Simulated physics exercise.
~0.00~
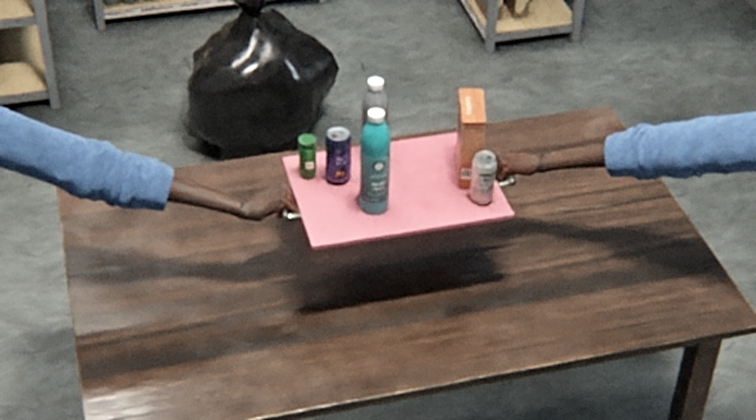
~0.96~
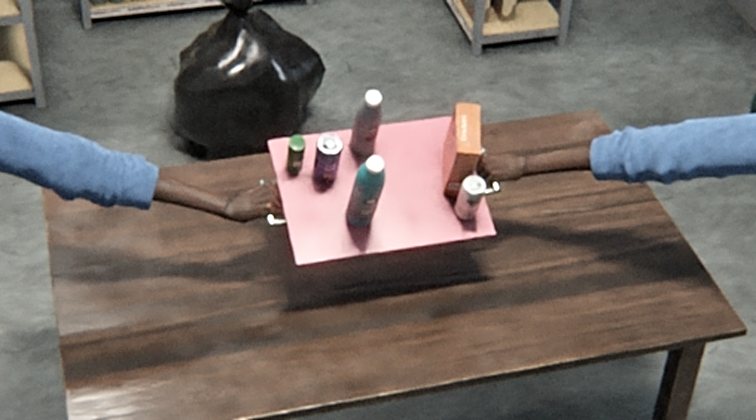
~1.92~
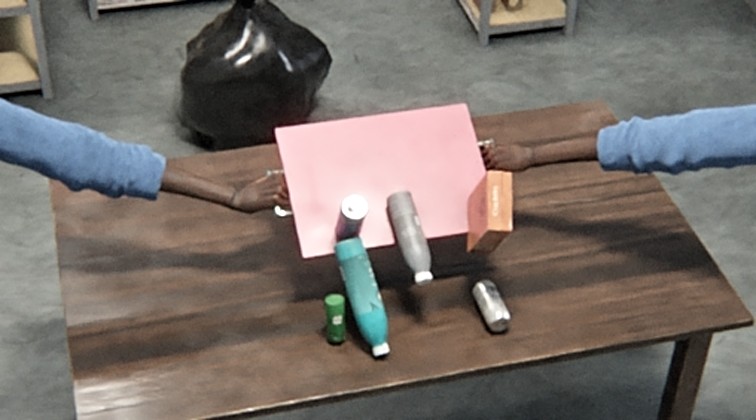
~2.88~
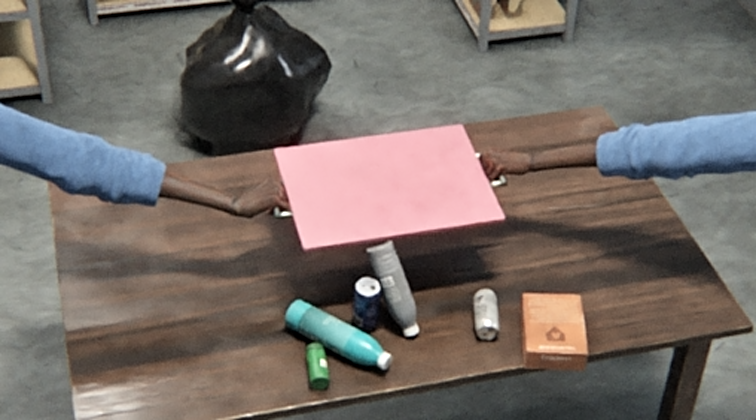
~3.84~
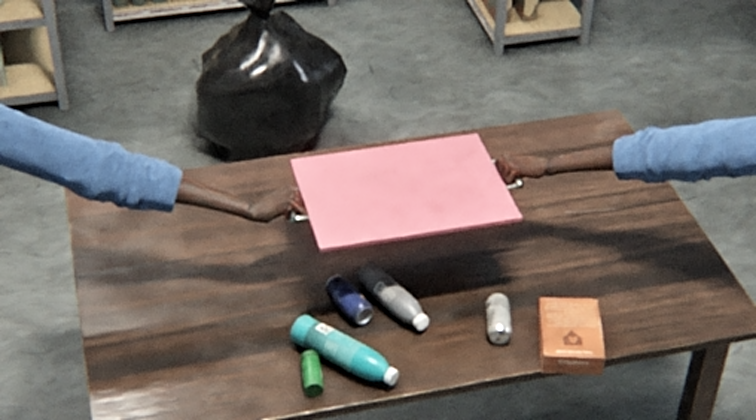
The clip shows two hands holding a pink tray of upright bottles, cans and an orange packet above a wooden table, tipping its near edge down until everything slides and tumbles off, then levelling the empty tray while the items lie scattered on the tabletop.
